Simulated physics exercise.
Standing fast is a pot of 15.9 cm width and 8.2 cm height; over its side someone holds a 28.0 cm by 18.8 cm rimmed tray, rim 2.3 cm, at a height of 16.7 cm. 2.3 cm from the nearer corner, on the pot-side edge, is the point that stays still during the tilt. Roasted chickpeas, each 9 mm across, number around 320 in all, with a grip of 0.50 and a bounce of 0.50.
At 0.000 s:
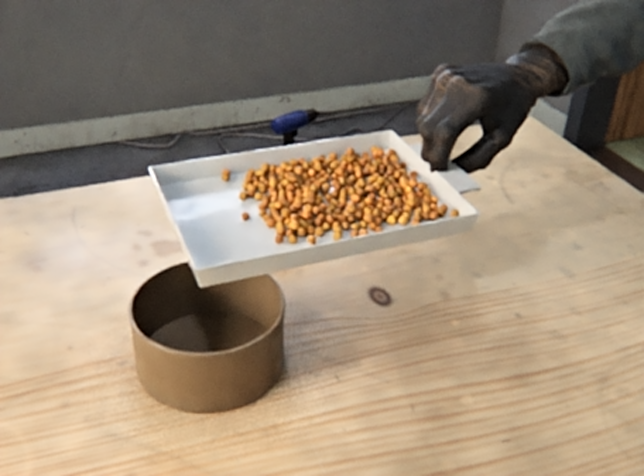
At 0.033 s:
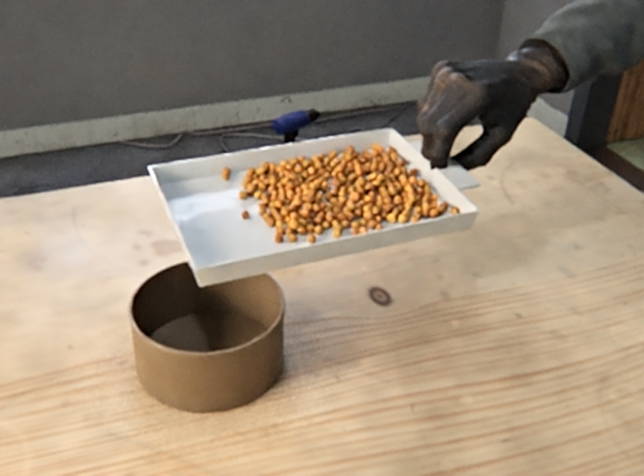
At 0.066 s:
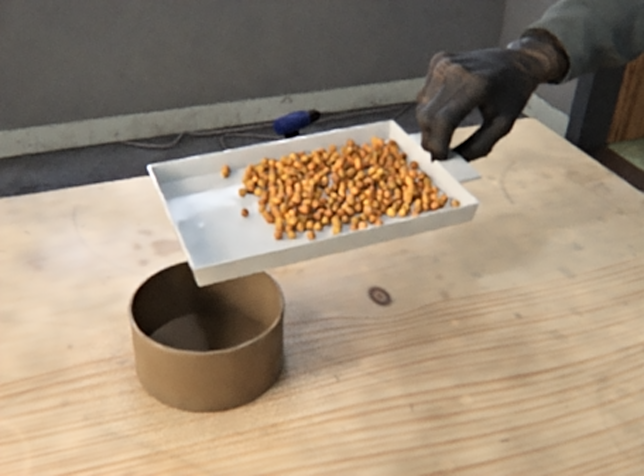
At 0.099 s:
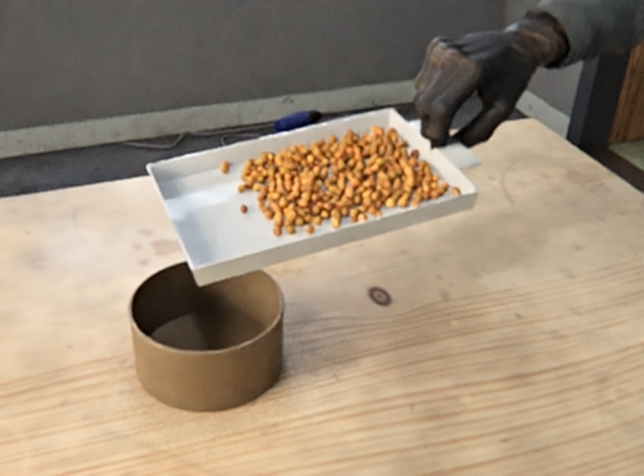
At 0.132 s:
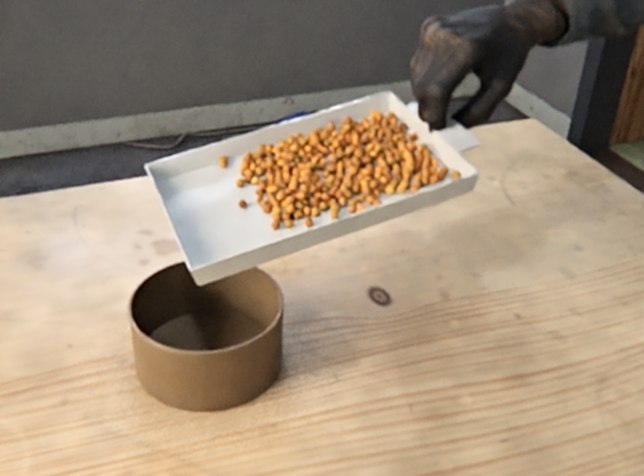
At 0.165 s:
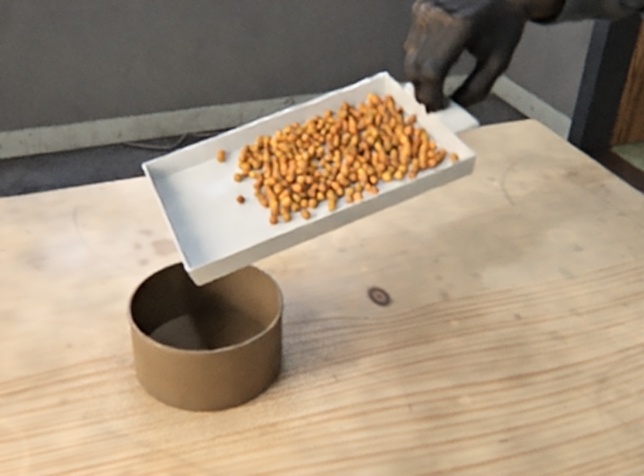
A black-gloved hand with a grey sleeve, at the upper right, holds a white rimmed tray above a pale wooden table, seen from slightly above against a dark grey wall. Orange-brown roasted chickpeas lie heaped toward the tray's right side, and a round brown pot stands below its left edge. The hand raises the tray's right end, gently at first, then faster, while the view stays still.
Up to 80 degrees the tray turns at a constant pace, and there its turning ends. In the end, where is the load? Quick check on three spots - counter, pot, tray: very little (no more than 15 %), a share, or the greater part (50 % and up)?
Counter - the greater part; pot - very little; tray - a share.
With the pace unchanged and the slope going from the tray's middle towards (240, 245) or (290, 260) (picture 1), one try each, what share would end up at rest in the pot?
That would be close to 0 per cent, then close to 0 per cent.
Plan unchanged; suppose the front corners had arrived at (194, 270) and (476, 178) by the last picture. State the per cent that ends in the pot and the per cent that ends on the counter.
The pot gets 0 and the counter 90.
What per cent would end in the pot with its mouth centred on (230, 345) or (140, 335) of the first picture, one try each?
About 0 and 40 per cent.
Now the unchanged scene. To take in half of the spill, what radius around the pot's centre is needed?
Close to 22 cm, give or take.
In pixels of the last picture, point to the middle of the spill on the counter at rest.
The spill is centred close to (21, 422).
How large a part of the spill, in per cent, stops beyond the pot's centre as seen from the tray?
I reckon around 100 per cent.
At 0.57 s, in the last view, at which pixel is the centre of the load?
Expected load position: Near (174, 195).
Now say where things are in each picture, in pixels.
In the first frame, tray tilt 0 degrees, front corners at (199, 266) and (474, 212); middle of the pieces at (343, 193); pot at (208, 303).
In the second frame, tray tilt 1 degrees, front corners at (199, 265) and (474, 209); middle of the pieces at (343, 191).
In the third frame, tray tilt 2 degrees, front corners at (198, 265) and (474, 201); middle of the pieces at (343, 186).
In the fourth frame, tray tilt 6 degrees, front corners at (196, 265) and (474, 189), lowest corner left front; middle of the pieces at (343, 177).
In the fifth frame, tray tilt 10 degrees, front corners at (193, 266) and (473, 172), lowest corner left front; middle of the pieces at (341, 166).
In the sixth frame, tray tilt 14 degrees, front corners at (191, 266) and (470, 154), lowest corner left front; middle of the pieces at (338, 154); pot at (206, 301). Its pace works out near 135 degrees a second.
After 0.41 s, tilt 48 degrees; the tray holds 100 %, the pot 0 %.
After 0.57 s, tilt 69 degrees; the tray holds 100 %, the pot 0 %.
Then, at 0.86 s, tilt 80 degrees; the tray holds 25 %, the pot 0 %.
In the end, at 1.6 s, counter 75 %, pot 0 %, tray 25 %.
